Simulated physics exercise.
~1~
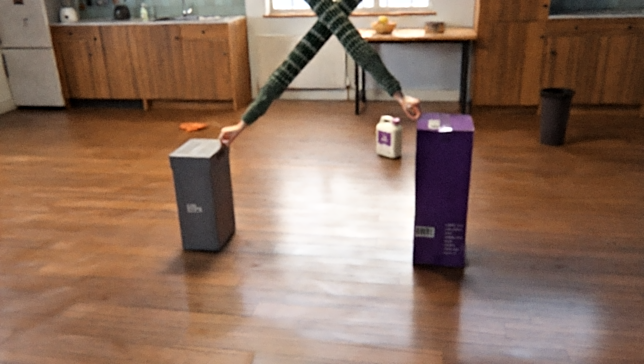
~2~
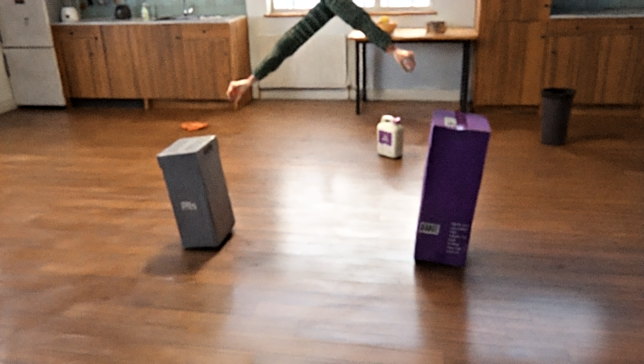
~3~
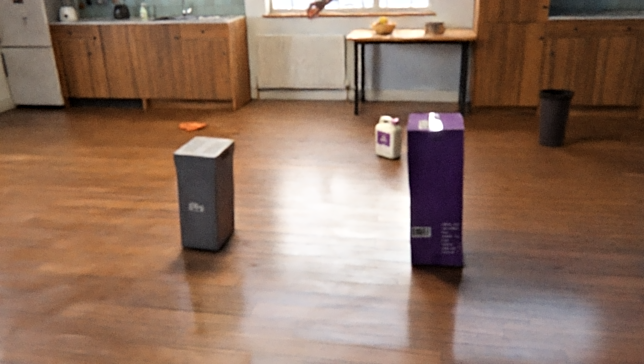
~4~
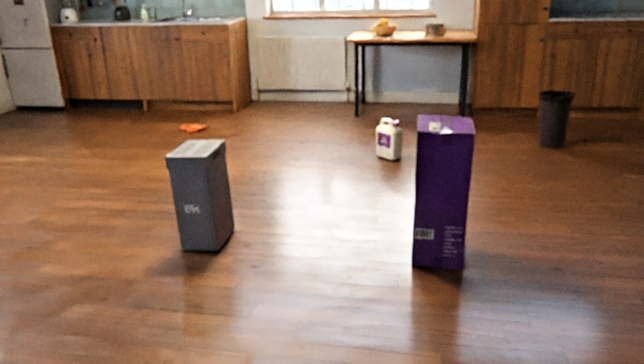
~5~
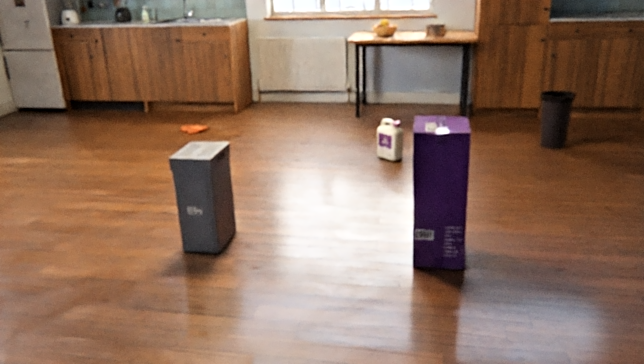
In a kitchen, hands tip a purple parcel and grey tote, which rock back upright.
